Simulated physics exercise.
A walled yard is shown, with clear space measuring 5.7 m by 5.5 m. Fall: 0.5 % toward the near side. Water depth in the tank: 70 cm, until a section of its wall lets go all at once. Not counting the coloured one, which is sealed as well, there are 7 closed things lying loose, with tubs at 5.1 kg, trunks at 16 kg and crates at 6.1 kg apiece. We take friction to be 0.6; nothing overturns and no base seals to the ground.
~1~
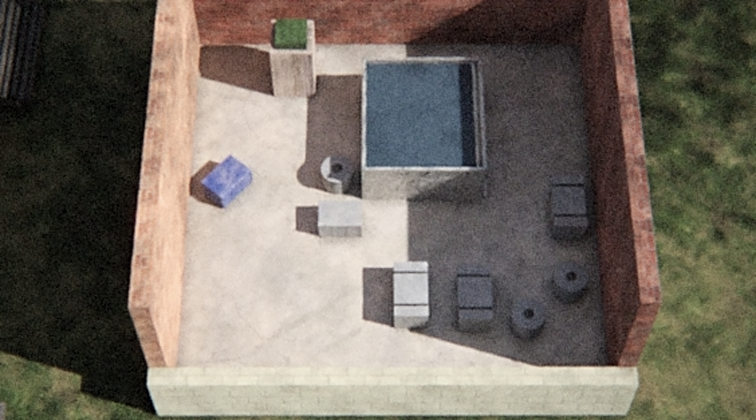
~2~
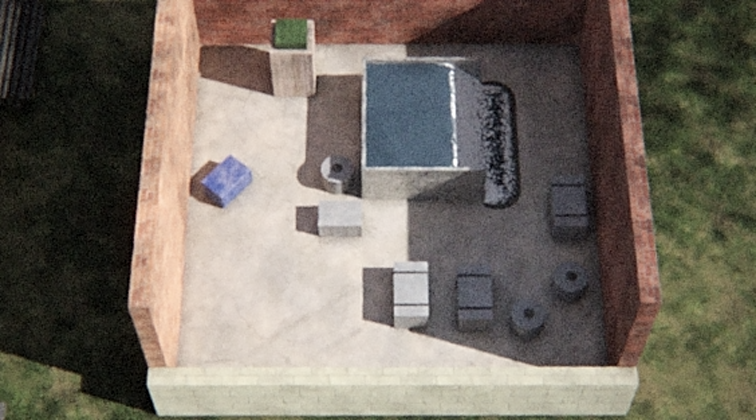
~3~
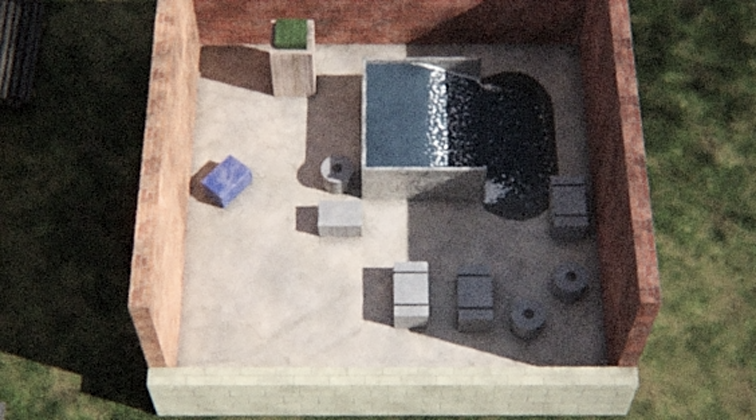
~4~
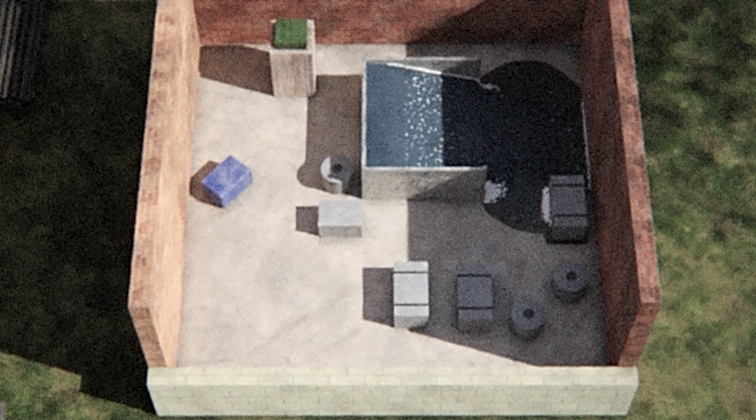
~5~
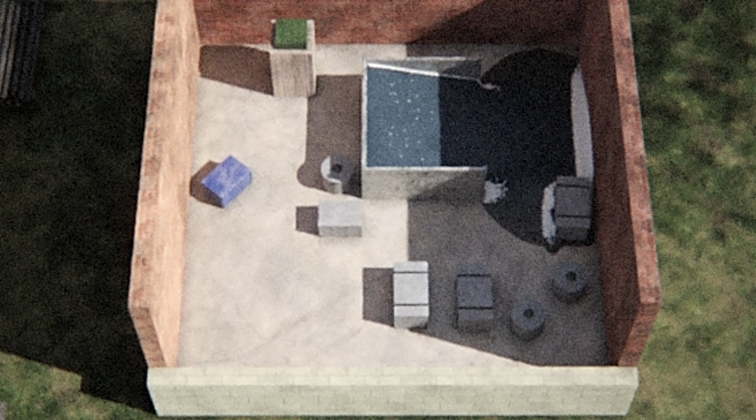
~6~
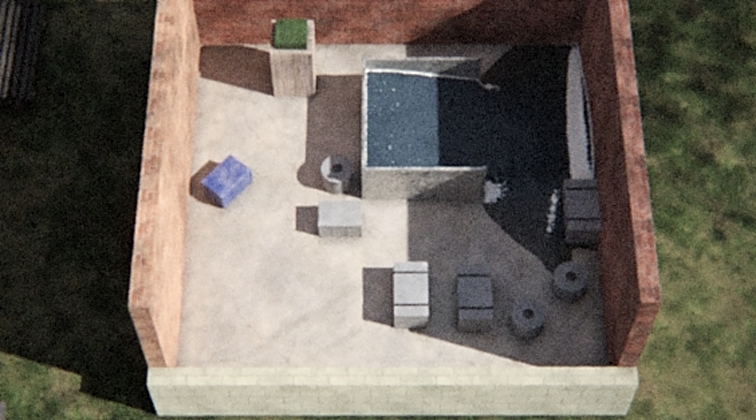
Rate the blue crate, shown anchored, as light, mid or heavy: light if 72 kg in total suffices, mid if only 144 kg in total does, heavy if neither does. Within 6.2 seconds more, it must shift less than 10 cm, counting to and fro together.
Light.
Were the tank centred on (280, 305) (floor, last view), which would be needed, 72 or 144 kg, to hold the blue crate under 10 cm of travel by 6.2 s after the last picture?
Lab note - in that case: Lighter mass suffices.
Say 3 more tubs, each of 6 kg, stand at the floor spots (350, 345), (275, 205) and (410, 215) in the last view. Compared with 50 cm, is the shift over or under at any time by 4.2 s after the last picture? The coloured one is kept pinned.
Order as listed: Outside the limit, inside the limit, inside the limit.
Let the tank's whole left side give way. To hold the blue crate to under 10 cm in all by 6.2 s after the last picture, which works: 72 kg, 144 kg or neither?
That way round, only the bigger mass holds.
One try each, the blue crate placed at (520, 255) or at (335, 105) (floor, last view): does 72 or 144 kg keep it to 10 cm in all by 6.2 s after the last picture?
First spot: Light mass works; second spot: Light mass works.
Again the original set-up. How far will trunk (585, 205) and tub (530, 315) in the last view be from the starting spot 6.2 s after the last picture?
Net shift, one by one: 300 cm / 350 cm.
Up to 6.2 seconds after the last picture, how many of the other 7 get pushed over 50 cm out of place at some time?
That comes to 7.
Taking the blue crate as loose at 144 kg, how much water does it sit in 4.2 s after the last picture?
5 cm, roughly.
Then, 0.6 s after the last picture the blue crate would be 0 cm from its start with 72 kg and 0 cm from its start with 144 kg; 0 cm of water round it then.
Then, 2.3 s after the last picture the blue crate would be 0 cm from its start with 72 kg and 0 cm from its start with 144 kg; 0 cm of water round it then.
Then, 4.2 s after the last picture the blue crate would be 0 cm from its start with 72 kg and 0 cm from its start with 144 kg; 5 cm of water round it then.
Then, 6.2 s after the last picture the blue crate would be 0 cm from its start with 72 kg and 0 cm from its start with 144 kg; 9 cm of water round it then.
